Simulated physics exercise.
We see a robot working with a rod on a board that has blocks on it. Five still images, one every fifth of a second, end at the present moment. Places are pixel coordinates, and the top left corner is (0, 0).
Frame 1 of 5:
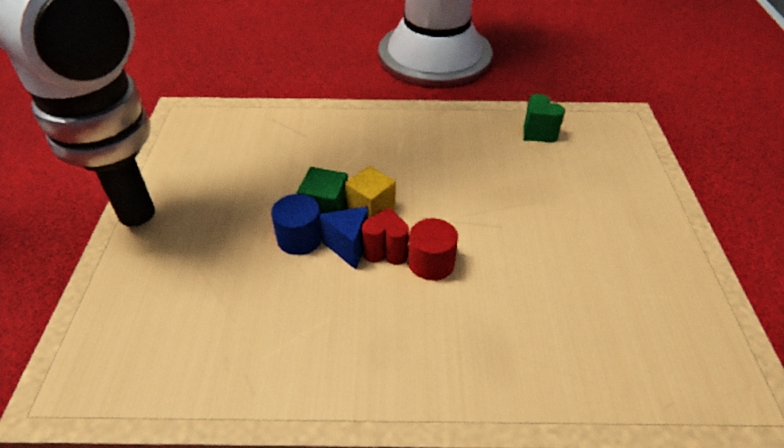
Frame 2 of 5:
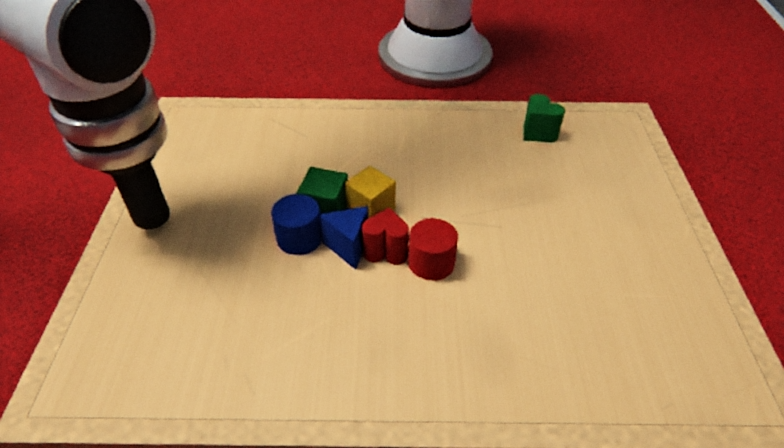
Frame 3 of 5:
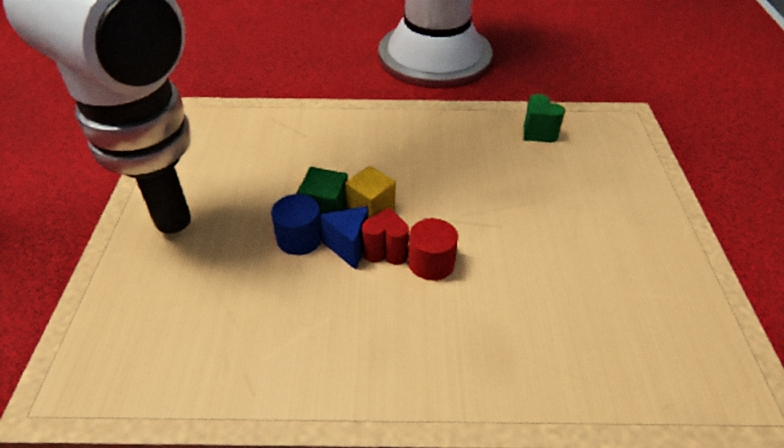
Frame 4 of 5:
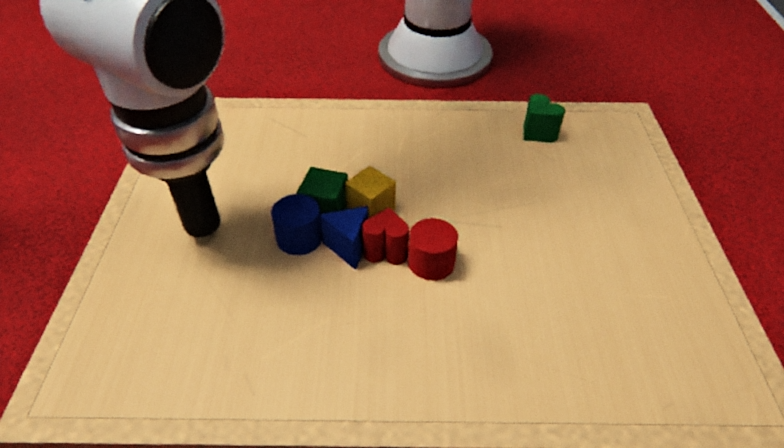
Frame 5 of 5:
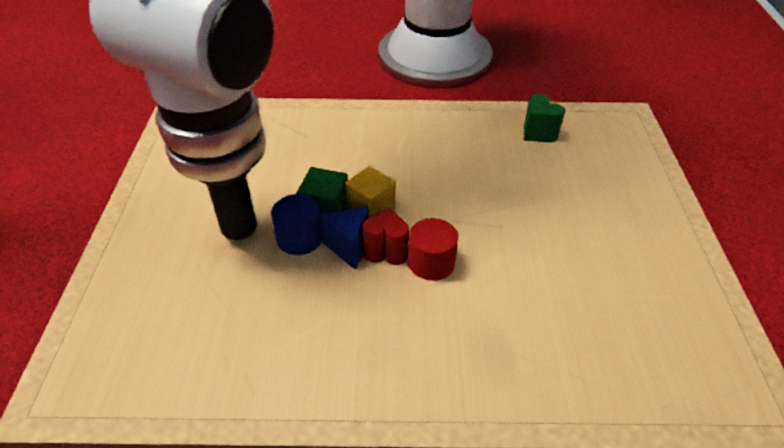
The robot arm moves its black rod right across the board, nearing the blue cylinder.
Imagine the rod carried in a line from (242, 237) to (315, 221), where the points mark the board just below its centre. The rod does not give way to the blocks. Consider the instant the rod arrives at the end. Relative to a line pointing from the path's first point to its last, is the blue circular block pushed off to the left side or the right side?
The right.
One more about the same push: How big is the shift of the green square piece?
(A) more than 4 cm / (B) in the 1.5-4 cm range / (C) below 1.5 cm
B: In the 1.5-4 cm range.
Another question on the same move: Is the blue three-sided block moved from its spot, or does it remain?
It is moved from its place.
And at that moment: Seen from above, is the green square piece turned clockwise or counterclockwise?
Top view: Counterclockwise.
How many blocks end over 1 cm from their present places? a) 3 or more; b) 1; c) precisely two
My answer is option a.
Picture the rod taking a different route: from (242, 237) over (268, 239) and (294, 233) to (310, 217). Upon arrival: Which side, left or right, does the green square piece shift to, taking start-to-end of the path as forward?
Facing from start to end, it will go to the left.
On the path given first. Halfway along, rod (278, 220); blue circular block (313, 211); blue three-sided block (360, 227).
At the end, rod (314, 212); blue circular block (335, 216); green square piece (346, 170), turned 20° anticlockwise; blue three-sided block (364, 236), turned 30° anticlockwise; yellow square piece (387, 178), turned 35° clockwise.
